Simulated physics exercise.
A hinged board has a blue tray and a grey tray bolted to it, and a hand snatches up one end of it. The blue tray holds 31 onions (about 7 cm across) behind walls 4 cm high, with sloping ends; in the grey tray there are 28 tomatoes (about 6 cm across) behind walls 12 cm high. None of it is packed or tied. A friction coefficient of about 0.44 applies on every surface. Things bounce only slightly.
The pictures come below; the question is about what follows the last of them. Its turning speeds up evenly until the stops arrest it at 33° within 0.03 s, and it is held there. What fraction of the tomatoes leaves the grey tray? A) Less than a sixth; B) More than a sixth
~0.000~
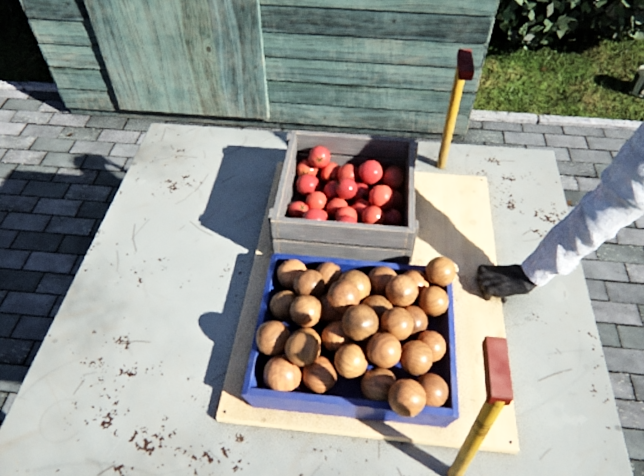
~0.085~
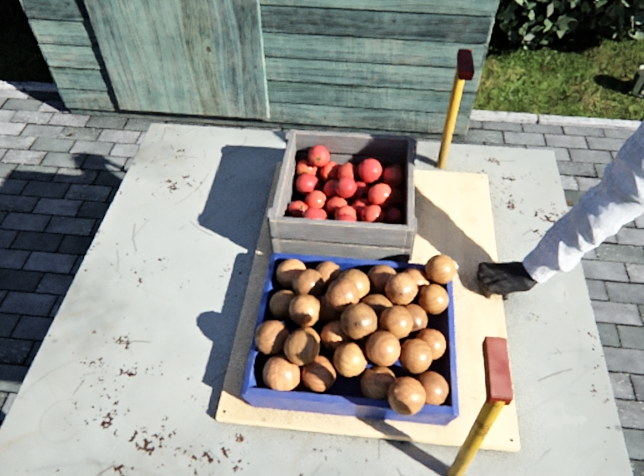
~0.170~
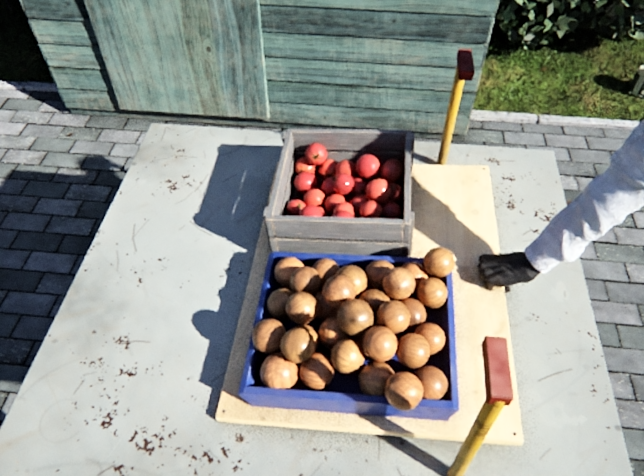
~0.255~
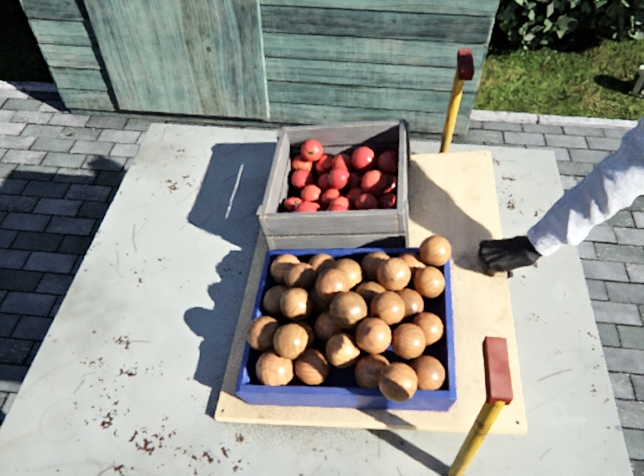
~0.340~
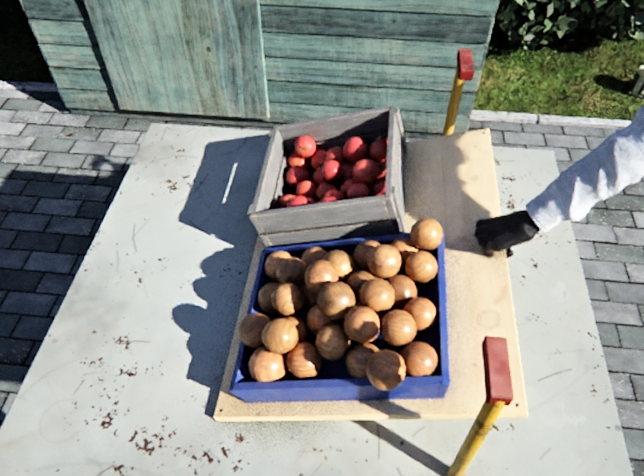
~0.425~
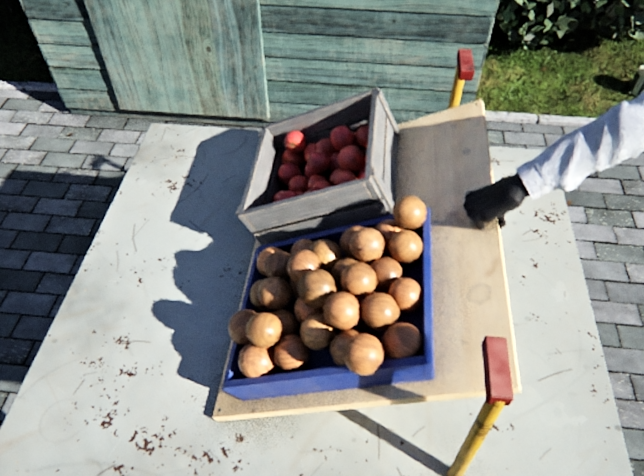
A.
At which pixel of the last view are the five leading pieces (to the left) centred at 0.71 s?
They'd be centred about (232, 272) in the last picture.
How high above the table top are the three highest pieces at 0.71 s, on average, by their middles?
Height, averaged: Around 24 cm.
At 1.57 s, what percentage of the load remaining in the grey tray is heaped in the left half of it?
Some 80 % of what remains.
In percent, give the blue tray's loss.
About: Blue tray 40 per cent.
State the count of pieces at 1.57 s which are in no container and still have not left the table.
Tally: Some 12.
After 0.47 s, the board meets the red stops.
After 0.57 s, tilt 33°; the blue tray has all 31 and the grey tray has all 28.
After 0.71 s, tilt 33°; the blue tray is down by 2 of 31 and the grey tray has all 28.
After 0.97 s, tilt 33°; the blue tray is down by 9 of 31 and the grey tray has all 28.
When it is over (at 1.57 s), the blue tray is down by 13 of 31 and the grey tray has all 28. Asked share, 0 of 28, 0 per cent.
